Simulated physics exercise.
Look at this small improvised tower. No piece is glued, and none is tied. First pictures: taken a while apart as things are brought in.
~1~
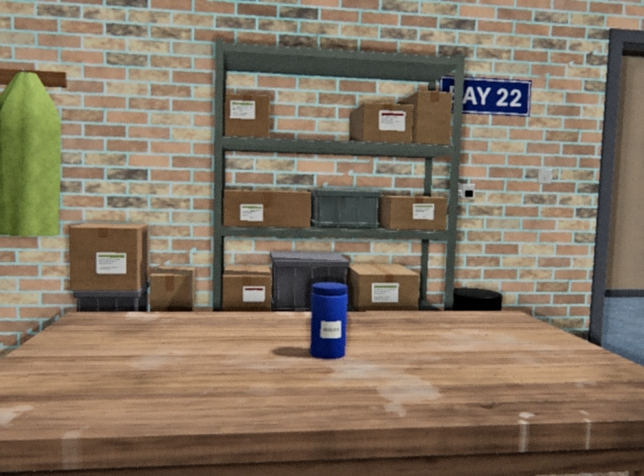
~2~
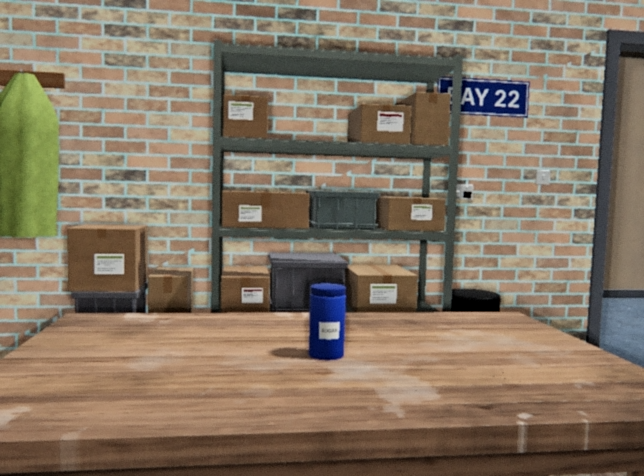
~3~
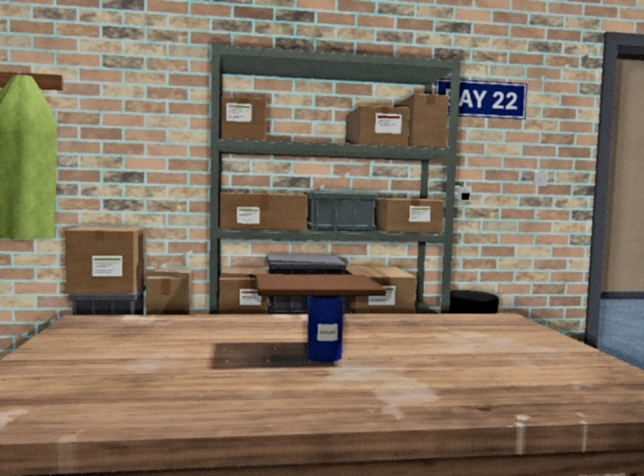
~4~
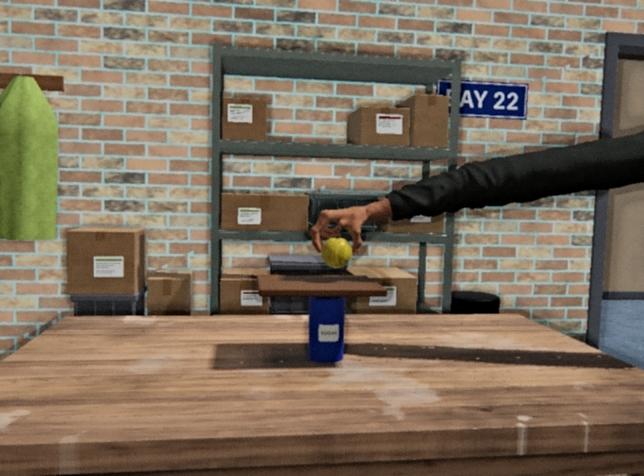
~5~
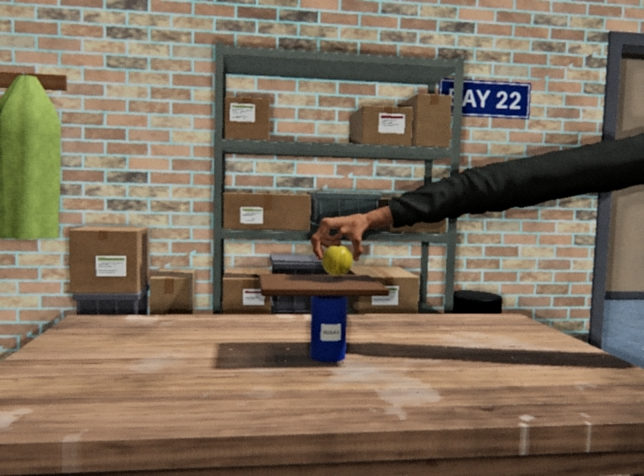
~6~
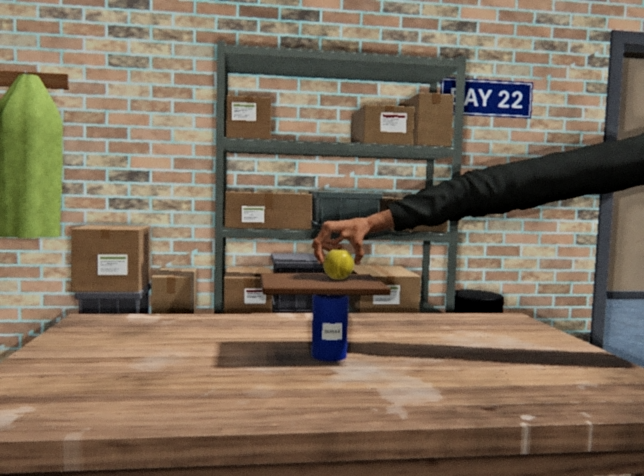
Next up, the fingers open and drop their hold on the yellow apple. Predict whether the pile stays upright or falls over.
It stays steady.
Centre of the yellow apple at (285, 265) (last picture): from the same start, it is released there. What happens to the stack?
Outcome: Collapse.
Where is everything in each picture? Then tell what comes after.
In the first picture, the last thing is not in view yet; blue jar (329, 320).
In the second picture, the last thing is not in view yet; blue jar (327, 321).
In the third picture, the last thing is not in view yet; blue jar (325, 323).
In the fourth picture, on its way; yellow apple (337, 253); blue jar (327, 324).
In the fifth picture, on its way; yellow apple (337, 260); blue jar (329, 323).
In the sixth picture, set down, still held; yellow apple (339, 264); blue jar (330, 322).
Then, 0.20 s past the last view, nothing moves.
Then, 0.50 s past the last view, yellow apple resting near (339, 265).
Finally, all 3 still in place. Final places as the last picture's camera would see them, yellow apple near (339, 265). The stack holds.
